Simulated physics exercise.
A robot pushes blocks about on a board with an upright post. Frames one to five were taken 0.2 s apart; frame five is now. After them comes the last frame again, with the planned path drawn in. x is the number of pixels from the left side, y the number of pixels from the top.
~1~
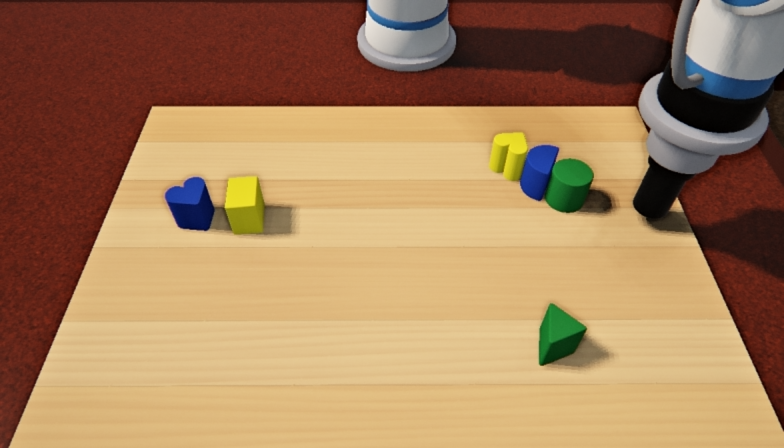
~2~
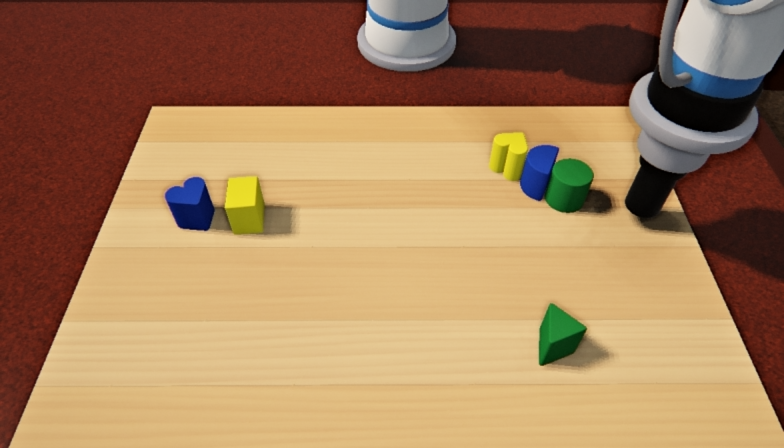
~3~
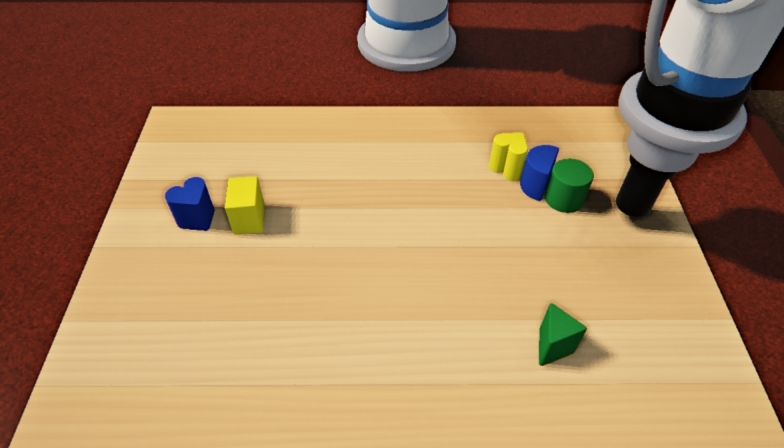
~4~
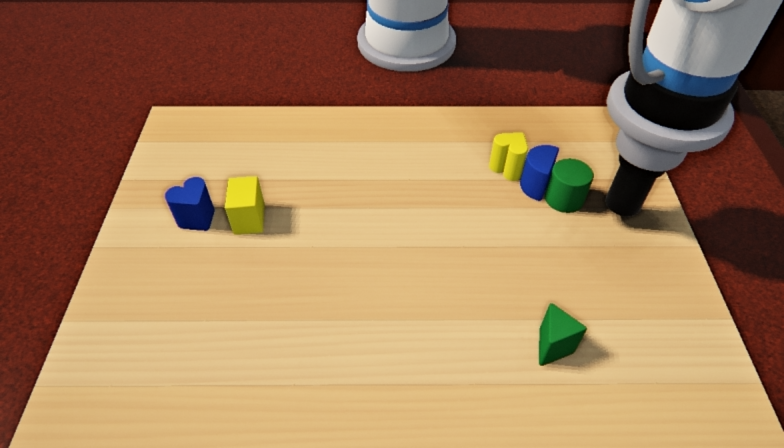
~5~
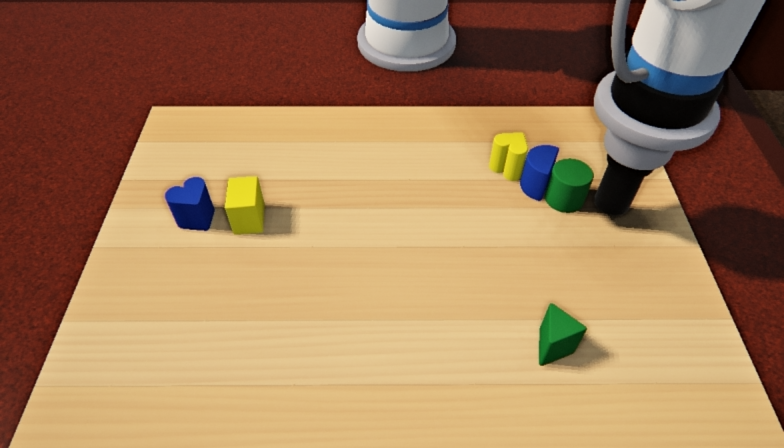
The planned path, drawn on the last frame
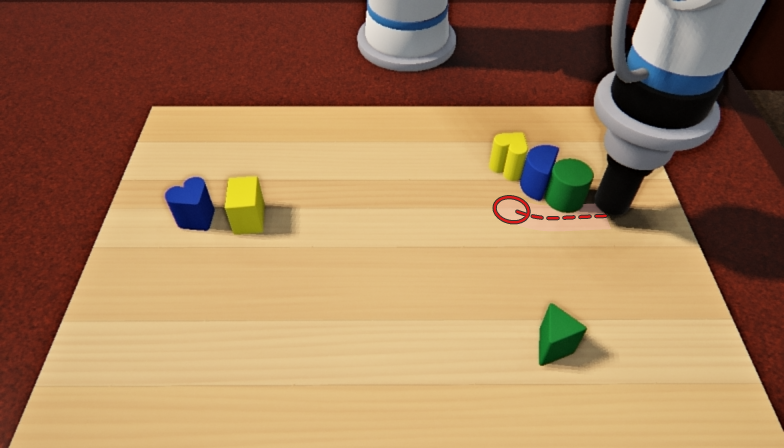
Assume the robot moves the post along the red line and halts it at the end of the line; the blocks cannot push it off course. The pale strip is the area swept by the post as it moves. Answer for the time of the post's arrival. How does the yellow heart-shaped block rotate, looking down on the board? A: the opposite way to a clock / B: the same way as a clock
My pick is A.
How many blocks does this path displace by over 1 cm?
The answer will be at least three.
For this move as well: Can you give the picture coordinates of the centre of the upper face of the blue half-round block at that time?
In the picture, that point is around (522, 137).
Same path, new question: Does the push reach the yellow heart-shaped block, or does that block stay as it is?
The yellow heart-shaped block moves.
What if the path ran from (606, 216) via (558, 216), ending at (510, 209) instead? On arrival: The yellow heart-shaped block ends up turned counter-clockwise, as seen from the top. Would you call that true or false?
Answer: True.
Drawn move, from (606, 216) through (574, 217) and (543, 218) to (512, 210).
On the path given first. One third of the way, post at (578, 206); yellow heart-shaped block at (503, 134); blue half-round block at (531, 150), turned 20° clockwise; green disc at (554, 169).
Two thirds of the way, post at (546, 206); yellow heart-shaped block at (497, 126), turned 25° anticlockwise; blue half-round block at (524, 143), turned 50° clockwise; green disc at (531, 165).
At the end, post at (515, 198); yellow heart-shaped block at (496, 122), turned 60° anticlockwise; blue half-round block at (522, 137), turned 80° clockwise; green disc at (510, 156).
